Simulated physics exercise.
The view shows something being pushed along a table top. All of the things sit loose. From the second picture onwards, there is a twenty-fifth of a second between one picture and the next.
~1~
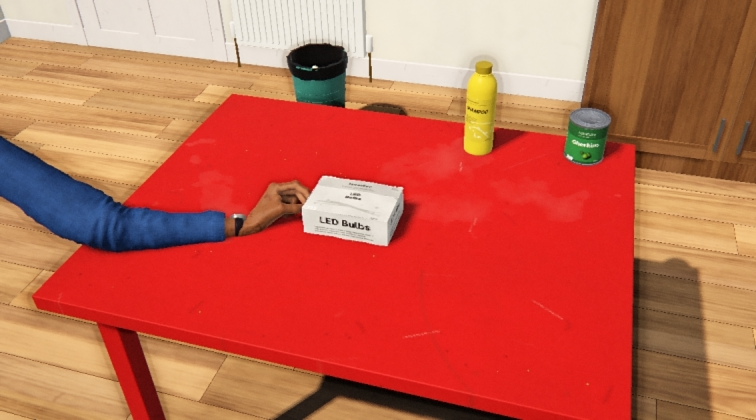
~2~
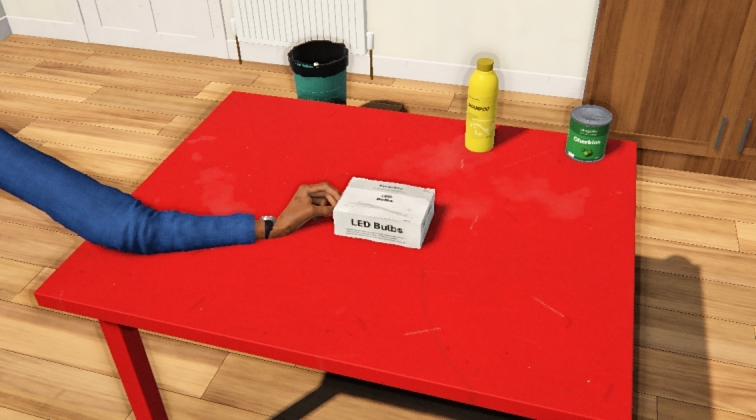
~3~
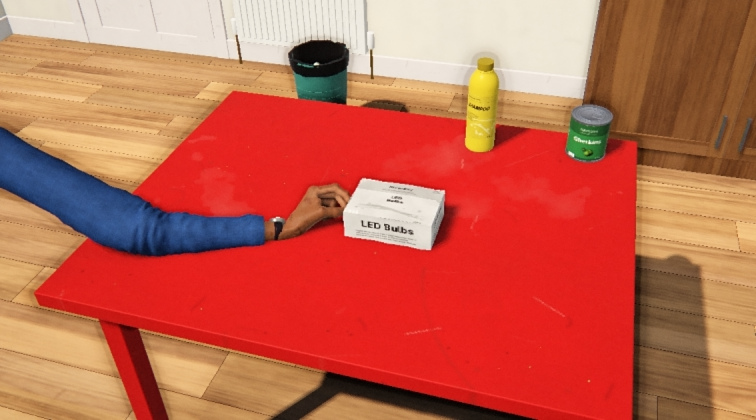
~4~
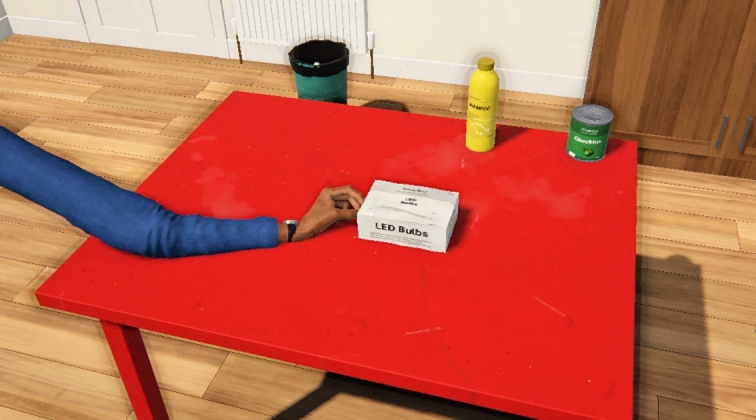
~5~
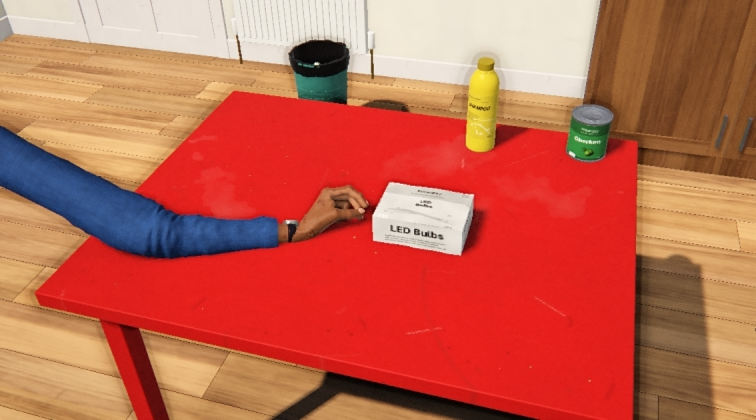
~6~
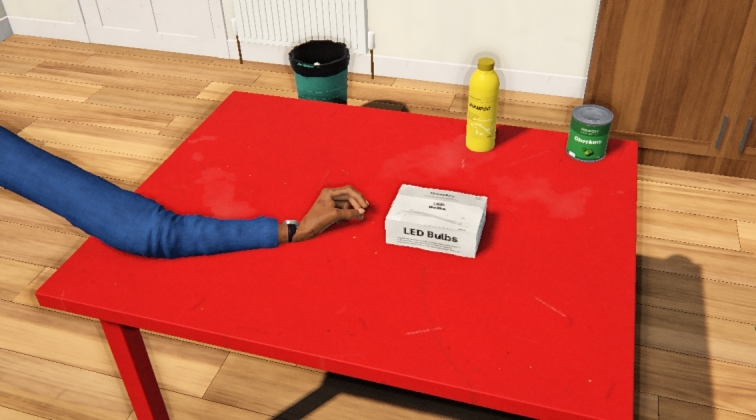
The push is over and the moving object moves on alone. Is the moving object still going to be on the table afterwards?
I expect it to keep its place on the table.
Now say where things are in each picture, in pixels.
The first frame shows under the hand; white box (354, 210).
The second frame shows under the hand; white box (385, 212).
The third frame shows under the hand; white box (395, 213).
The fourth frame shows white box (409, 215).
The fifth frame shows white box (424, 218) moved a little.
The sixth frame shows white box (437, 220) moved a little.
Then, 0.10 s later than the last frame, white box moved a little near (462, 224).
Then, 0.20 s later than the last frame, white box moved about its own width near (474, 226).
When it is over, moved from the start, white box. End places, in pixels of the last picture, white box near (476, 226).
